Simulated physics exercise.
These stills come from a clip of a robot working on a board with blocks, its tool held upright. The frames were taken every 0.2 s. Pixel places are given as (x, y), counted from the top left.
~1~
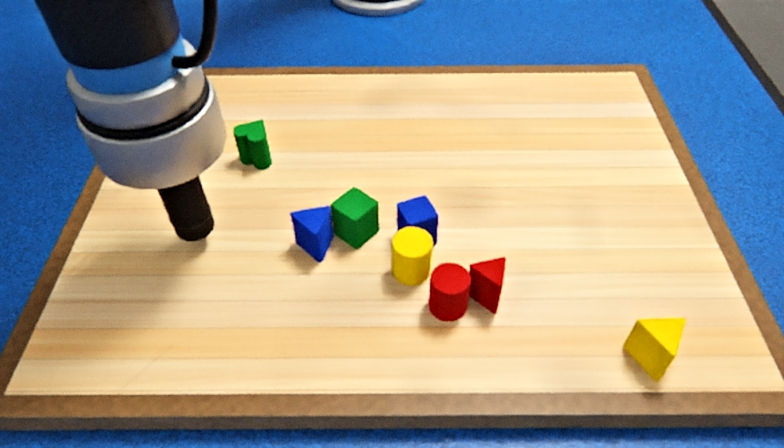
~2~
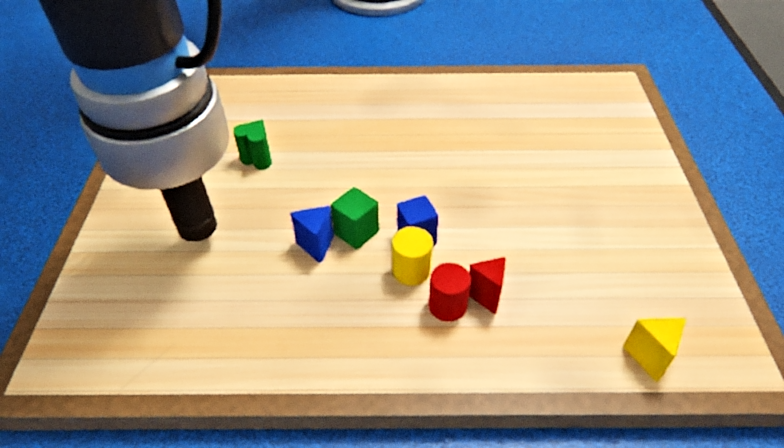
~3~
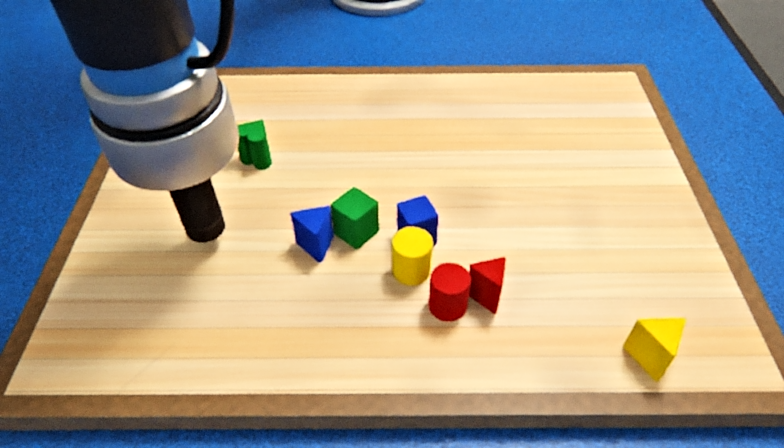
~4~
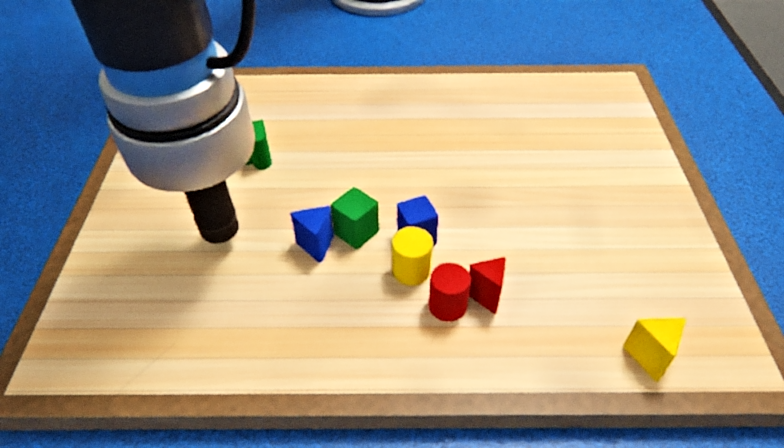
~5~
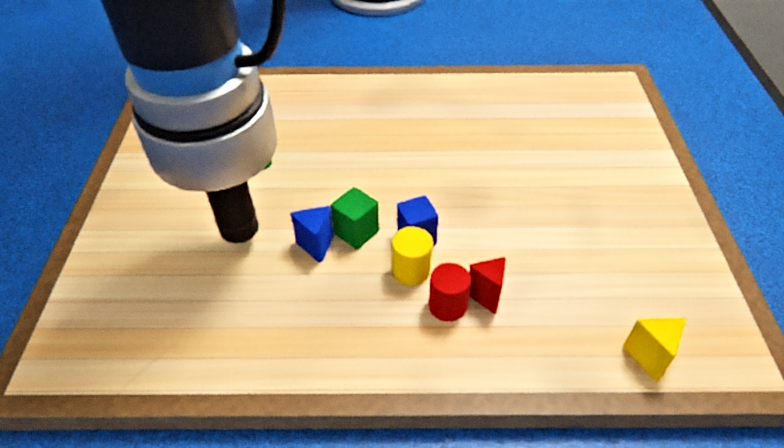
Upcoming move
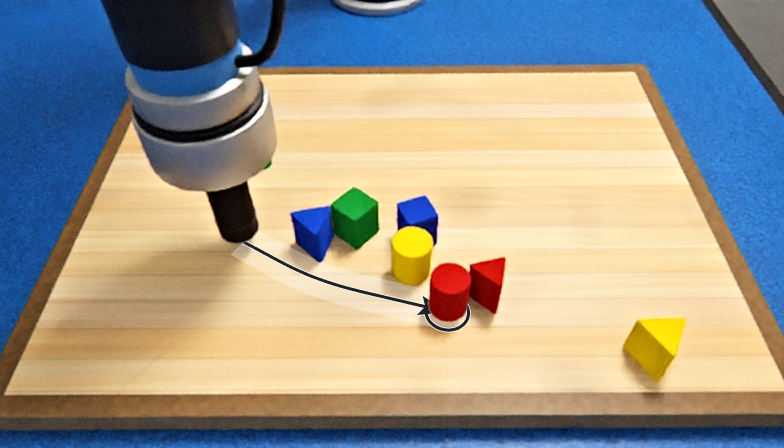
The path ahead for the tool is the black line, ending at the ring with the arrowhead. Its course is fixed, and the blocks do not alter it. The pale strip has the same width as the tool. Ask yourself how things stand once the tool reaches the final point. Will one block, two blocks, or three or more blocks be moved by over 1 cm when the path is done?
It moves two blocks.
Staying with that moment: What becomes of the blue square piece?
Here's my answer: The blue square piece remains in position.
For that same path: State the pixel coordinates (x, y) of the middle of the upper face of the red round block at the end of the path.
The middle of its upper face will lie at (493, 279).
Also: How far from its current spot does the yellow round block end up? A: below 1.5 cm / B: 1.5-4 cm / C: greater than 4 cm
A: Below 1.5 cm.
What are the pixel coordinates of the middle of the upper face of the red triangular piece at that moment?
At (516, 263).
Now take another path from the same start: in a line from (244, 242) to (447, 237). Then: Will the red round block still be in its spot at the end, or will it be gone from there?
The result: It stays put.
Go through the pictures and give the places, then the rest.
Tool tip (196, 228); block tops, blue triangular piece (312, 217); yellow round block (413, 241); blue square piece (418, 209); red round block (451, 277); red triangular piece (492, 269), in the first picture.
Tool (198, 228); blocks unchanged, in the second picture.
Tool (206, 229); blocks unchanged, in the third picture.
Tool (220, 230); blocks unchanged, in the fourth picture.
Tool (240, 230); blue triangular piece (312, 217); yellow round block (413, 241); blue square piece (418, 209); red round block (451, 277); red triangular piece (492, 269), in the fifth picture.
Path on the board, from (244, 242) via (335, 284), ending at (447, 312).
On the path given first. One third of the way, tool (300, 261); nothing pushed yet.
Two thirds of the way, tool (371, 282); nothing pushed yet.
At the end, tool (448, 300); blue triangular piece in place; yellow round block in place; blue square piece in place; red round block (493, 279); red triangular piece (516, 263).
